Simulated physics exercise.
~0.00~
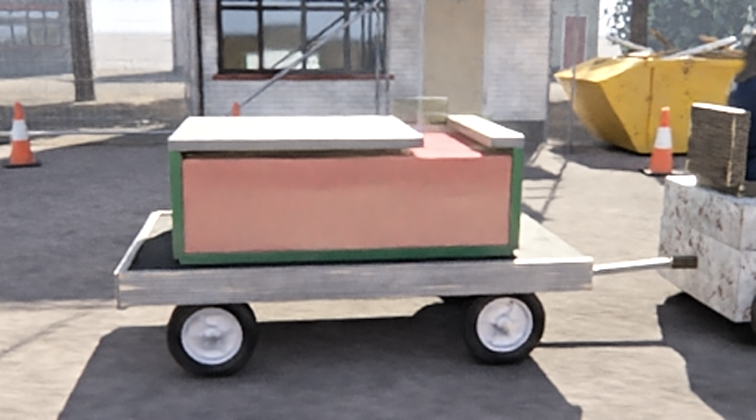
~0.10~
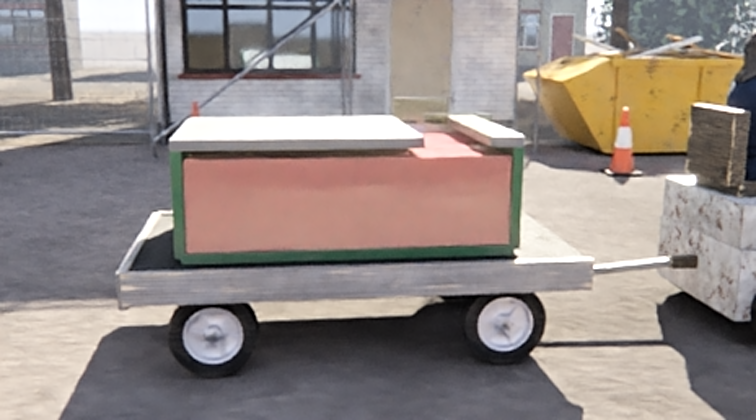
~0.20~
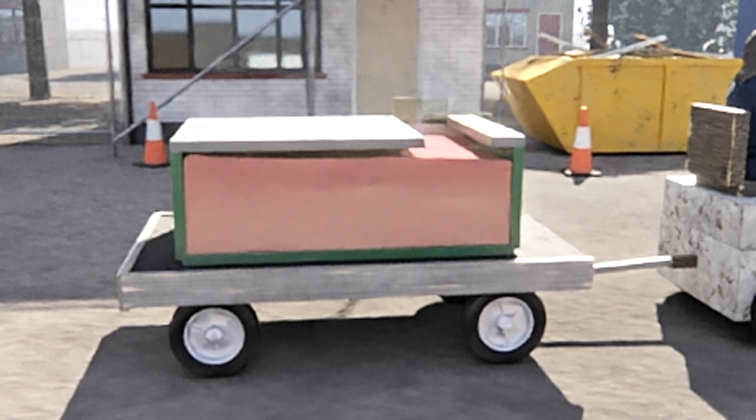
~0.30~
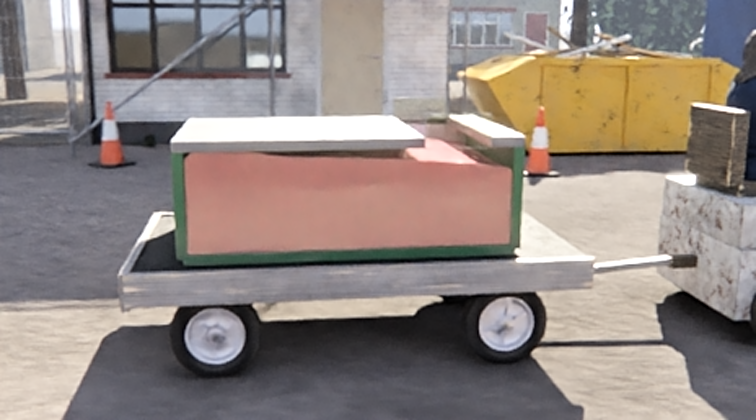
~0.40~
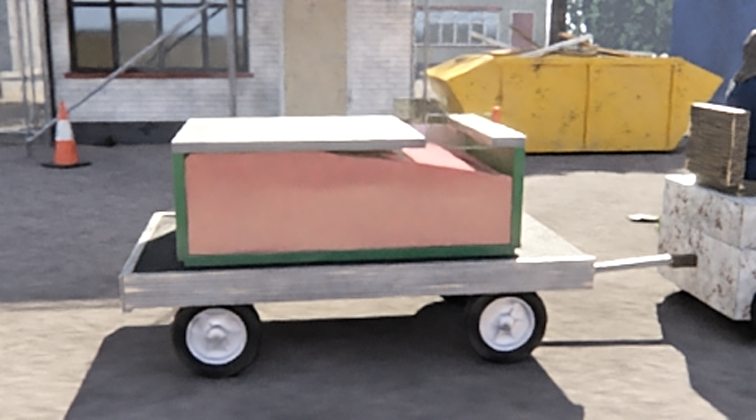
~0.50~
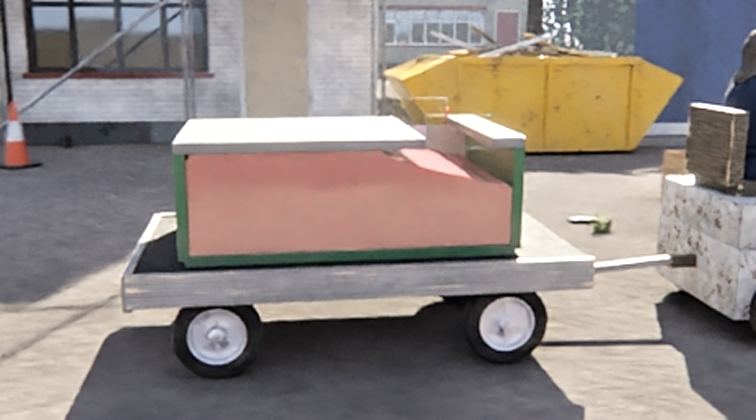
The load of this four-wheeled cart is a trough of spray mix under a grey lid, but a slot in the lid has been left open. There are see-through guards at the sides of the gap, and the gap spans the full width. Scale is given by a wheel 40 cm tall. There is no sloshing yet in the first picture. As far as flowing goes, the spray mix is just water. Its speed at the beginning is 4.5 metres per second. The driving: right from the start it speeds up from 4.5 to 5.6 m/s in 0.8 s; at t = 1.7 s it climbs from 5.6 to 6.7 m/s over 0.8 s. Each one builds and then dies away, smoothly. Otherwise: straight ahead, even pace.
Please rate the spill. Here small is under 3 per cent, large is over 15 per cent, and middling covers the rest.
The spill comes out small.
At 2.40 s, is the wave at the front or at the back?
It is heaped towards the rear side.
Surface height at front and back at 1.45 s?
Front 44 cm, back 36 cm.
After 1.45 s the surface stands 35 cm at the back and 44 cm at the front; nothing has left.
After 2.40 s the surface stands 44 cm at the back and 28 cm at the front; nothing has left.
After 3.30 s the surface stands 35 cm at the back and 43 cm at the front; nothing has left.
After 5.39 s nothing has left.
